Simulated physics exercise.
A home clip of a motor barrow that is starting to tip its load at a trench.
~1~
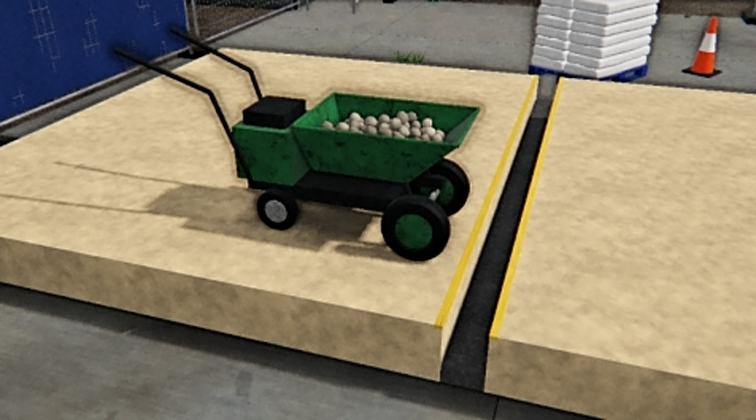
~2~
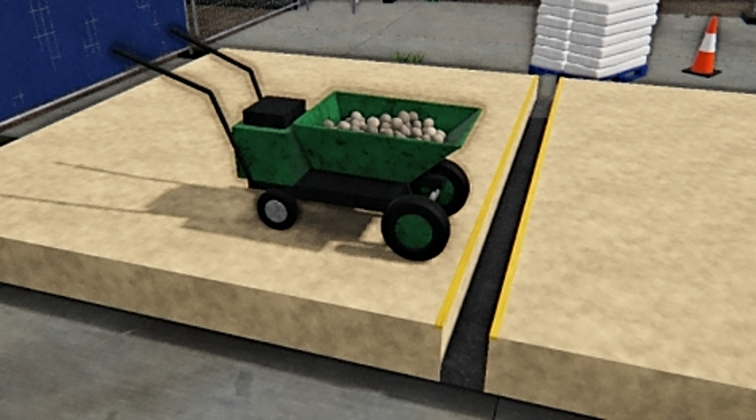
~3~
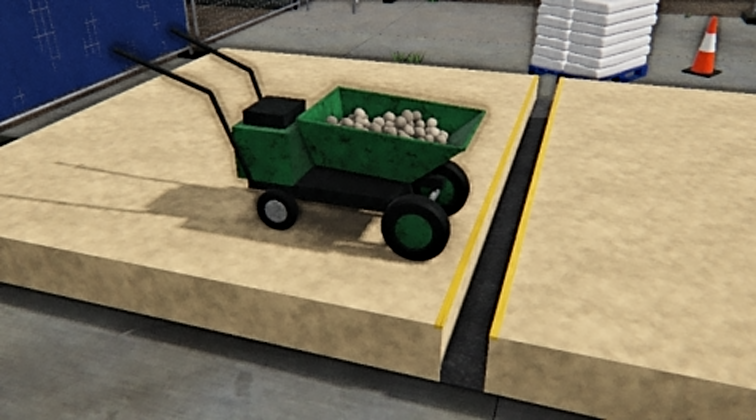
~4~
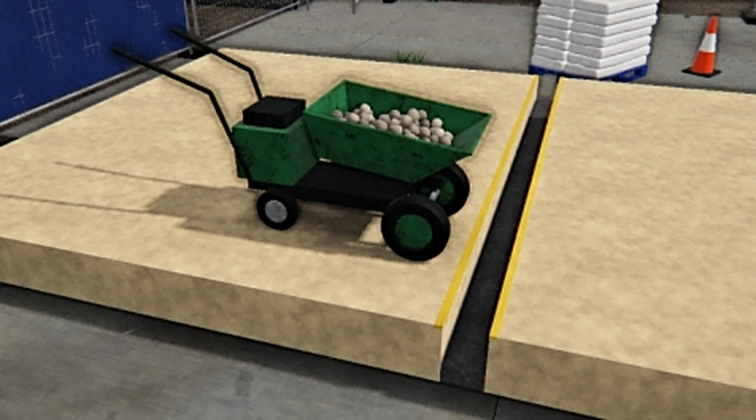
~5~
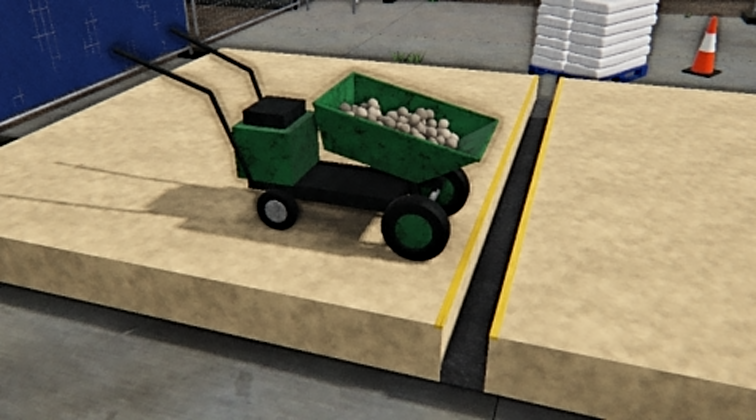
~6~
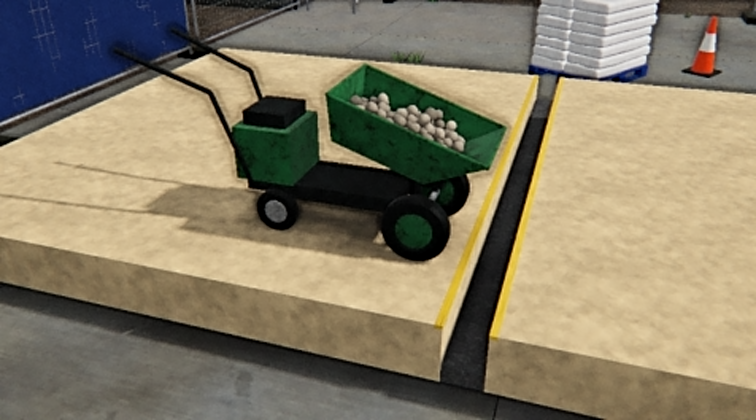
A green motor barrow loaded with round pebbles stood still beside a narrow trench edged in yellow, and its skip slowly tilted forward, the back rising and the front lip dipping to the right.
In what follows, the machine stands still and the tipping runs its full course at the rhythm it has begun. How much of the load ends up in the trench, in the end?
Mostly out.
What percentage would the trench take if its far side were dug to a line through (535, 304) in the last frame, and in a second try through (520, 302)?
I'd put it near 50 in a hundred, then near 10 in a hundred.
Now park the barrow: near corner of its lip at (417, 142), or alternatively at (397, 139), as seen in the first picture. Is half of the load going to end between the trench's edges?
In turn: Over half; above a half.
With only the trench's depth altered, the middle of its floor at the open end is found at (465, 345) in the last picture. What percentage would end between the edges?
0 %.
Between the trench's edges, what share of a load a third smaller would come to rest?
Estimated share: Near 0 in a hundred.
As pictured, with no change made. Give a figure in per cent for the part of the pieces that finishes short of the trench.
Result: Close to 0 %.
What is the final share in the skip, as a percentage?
20 per cent, roughly.
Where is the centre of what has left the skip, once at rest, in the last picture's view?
Last view, centre at rest - approx. (567, 250).
Shortly afterwards, skip tipped steeply; the whole lot in the skip.
Next, skip tipped right over; near half in the skip; near half beyond it; only a few falling.
Some moments later, skip tipped right over; near a quarter in the skip; the bulk beyond it.
In the end, skip tipped right over; near a quarter in the skip; none at all in or heaped over the trench; the bulk beyond it.
